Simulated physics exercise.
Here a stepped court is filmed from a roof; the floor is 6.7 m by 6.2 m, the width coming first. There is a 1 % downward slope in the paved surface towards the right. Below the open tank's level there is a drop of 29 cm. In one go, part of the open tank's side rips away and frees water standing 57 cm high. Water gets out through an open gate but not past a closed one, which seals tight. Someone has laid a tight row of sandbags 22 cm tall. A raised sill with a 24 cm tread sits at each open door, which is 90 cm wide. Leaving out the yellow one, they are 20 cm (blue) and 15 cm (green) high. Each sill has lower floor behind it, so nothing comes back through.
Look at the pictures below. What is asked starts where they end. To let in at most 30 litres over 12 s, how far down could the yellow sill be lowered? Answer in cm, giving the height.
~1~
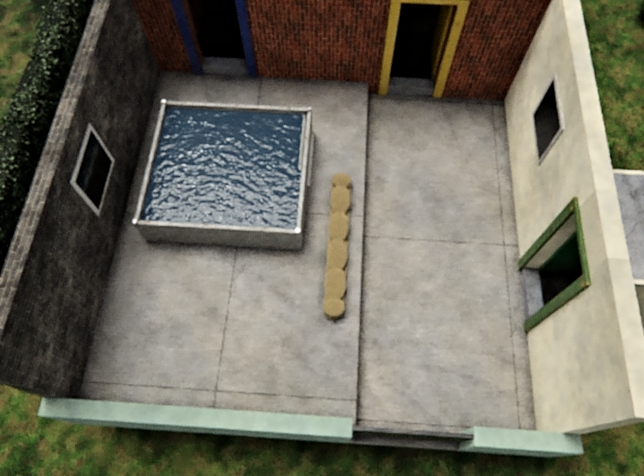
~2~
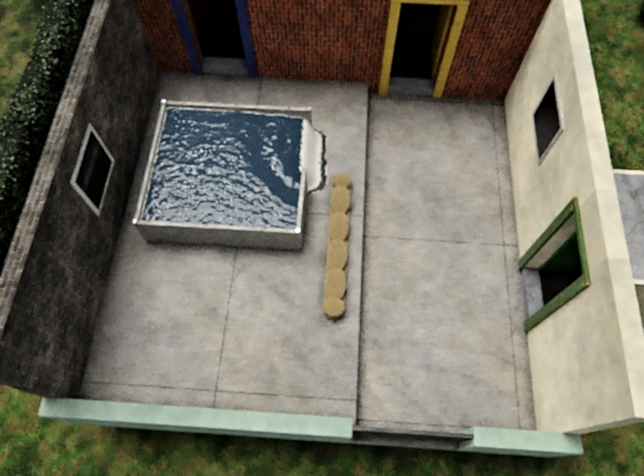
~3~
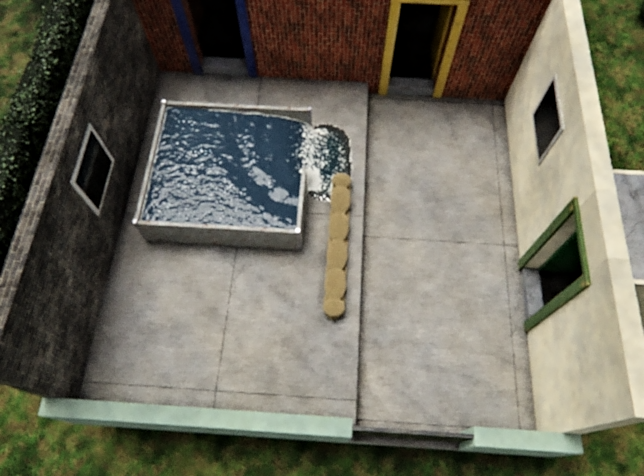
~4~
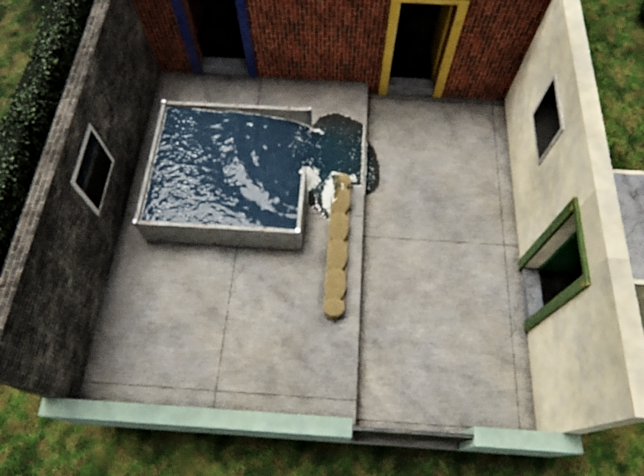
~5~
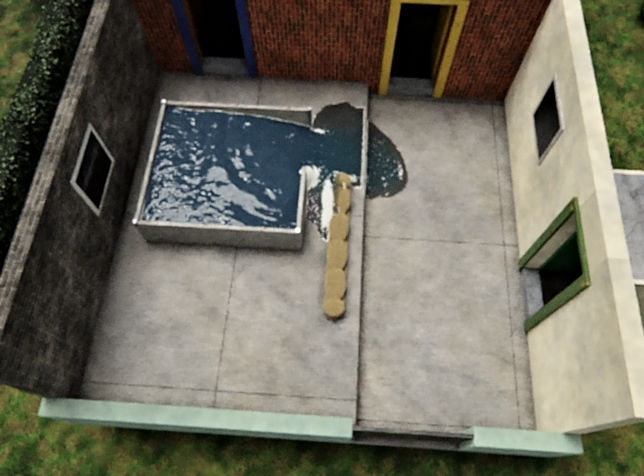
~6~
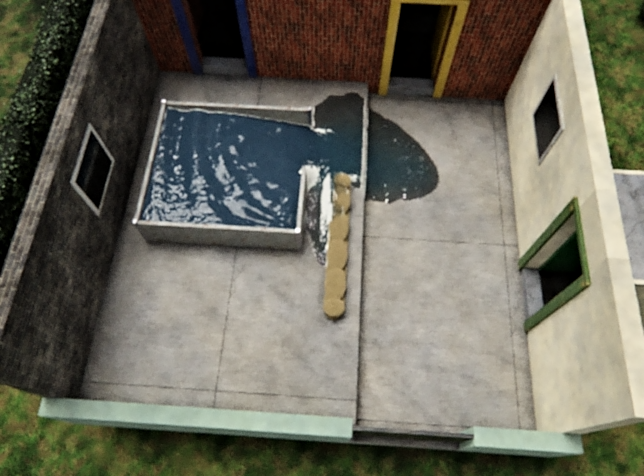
Down to roughly 14 cm.
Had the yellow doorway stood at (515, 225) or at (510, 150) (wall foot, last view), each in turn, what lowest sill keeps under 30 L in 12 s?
In turn: Roughly 16 cm, roughly 25 cm.
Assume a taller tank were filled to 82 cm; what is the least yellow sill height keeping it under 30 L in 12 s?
A step of about 25 cm does it.
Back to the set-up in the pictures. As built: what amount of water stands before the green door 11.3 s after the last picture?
It stands about 12.0 centimetres deep.
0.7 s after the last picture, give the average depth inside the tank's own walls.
It averages roughly 44 centimetres.
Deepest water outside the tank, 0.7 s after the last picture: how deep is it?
Max depth: About 38 cm.
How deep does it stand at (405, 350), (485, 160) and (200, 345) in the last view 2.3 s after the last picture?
Depths of roughly 0 cm, 30 cm and 0 cm, in that order.
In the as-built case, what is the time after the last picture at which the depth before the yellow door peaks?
It peaks at about 3.5 s.
Then, 0.7 s after the last picture water covers 30 % of the floor, deepest (38 cm) near (313, 153); 6 cm at the yellow door, 0 litres in over its 21 cm sill.
Then, 2.3 s after the last picture water covers 40 % of the floor, deepest (34 cm) near (496, 125); 14 cm at the yellow door, 0 litres in over its 21 cm sill.
Then, 11.3 s after the last picture water covers 55 % of the floor, deepest (23 cm) near (501, 182); 16 cm at the yellow door, 0 litres in over its 21 cm sill.
At the yellow door as built, the water peaked near 20 cm, 3.3 s after the last picture.
With a sill of 12 cm, 72 litres would have come in within the 12 s; with 16.5 cm, 8 litres. So under 30 litres takes about 14 cm.
